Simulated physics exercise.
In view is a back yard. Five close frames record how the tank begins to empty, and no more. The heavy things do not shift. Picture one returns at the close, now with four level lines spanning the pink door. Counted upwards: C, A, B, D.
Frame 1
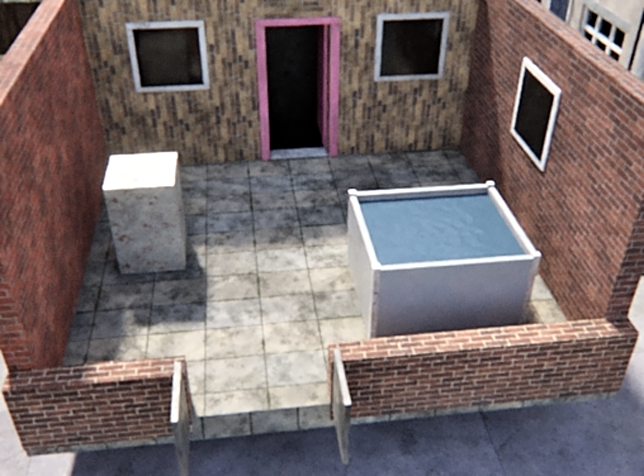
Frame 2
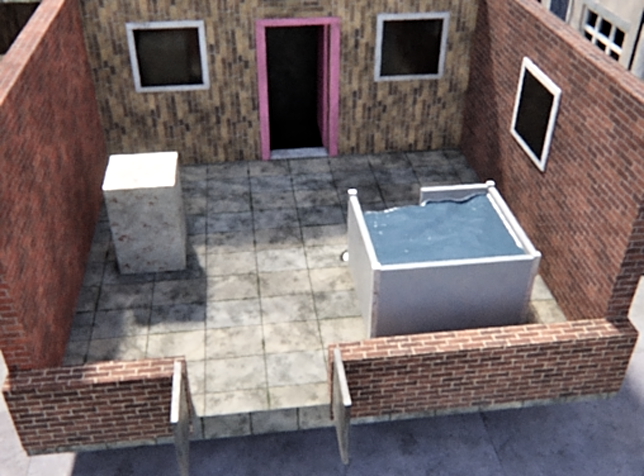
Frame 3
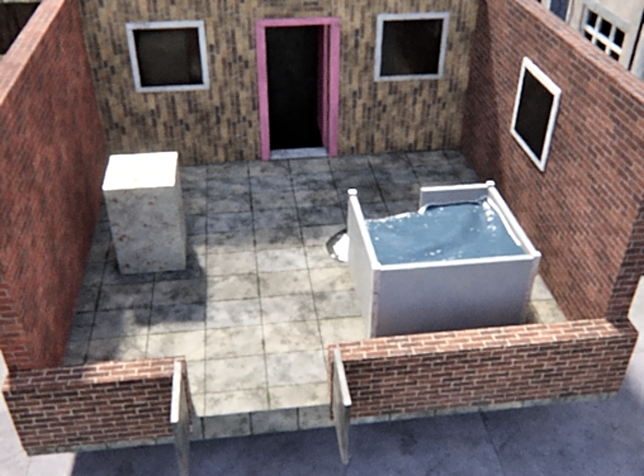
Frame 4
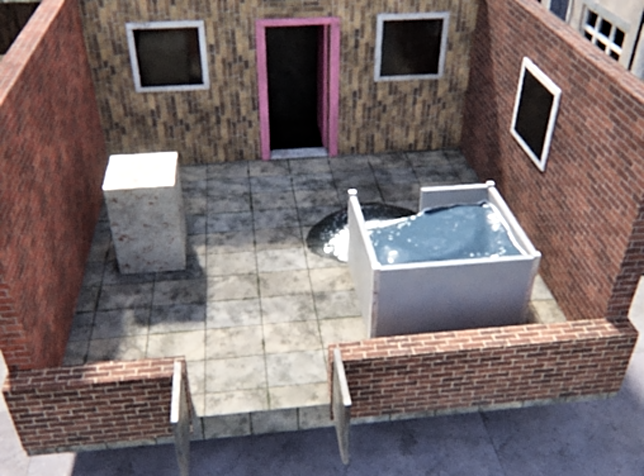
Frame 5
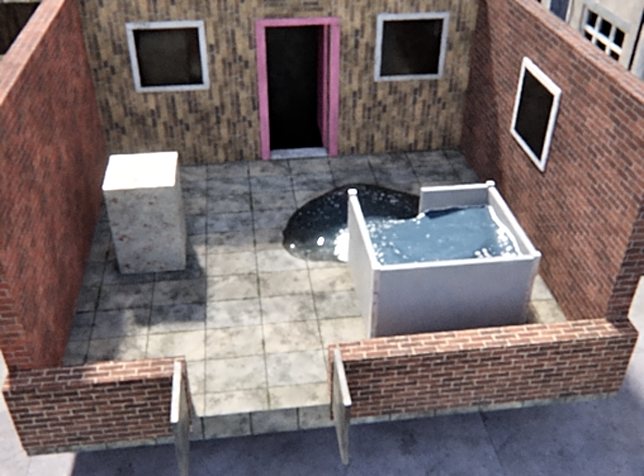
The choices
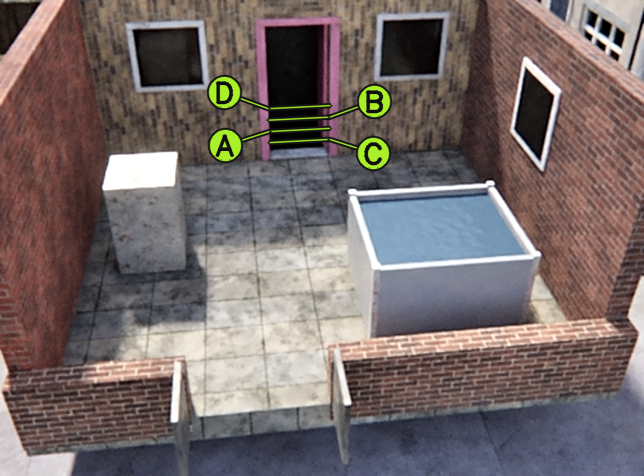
Water pours from the back of a white tank and spreads across the paved yard.
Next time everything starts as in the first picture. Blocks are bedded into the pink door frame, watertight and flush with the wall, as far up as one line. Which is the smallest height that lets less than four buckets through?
It is C.
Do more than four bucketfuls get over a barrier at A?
No, that is safe.
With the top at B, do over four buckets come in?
No.
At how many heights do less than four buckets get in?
All of them.
In lime, A at (299, 129); B at (299, 118); C at (299, 141); D at (299, 107); from the bottom up C, A, B, D.
For mark A, nothing gets over.
For mark B, nothing gets over.
For mark C, a bucket or two gets in.
For mark D, nothing gets over.
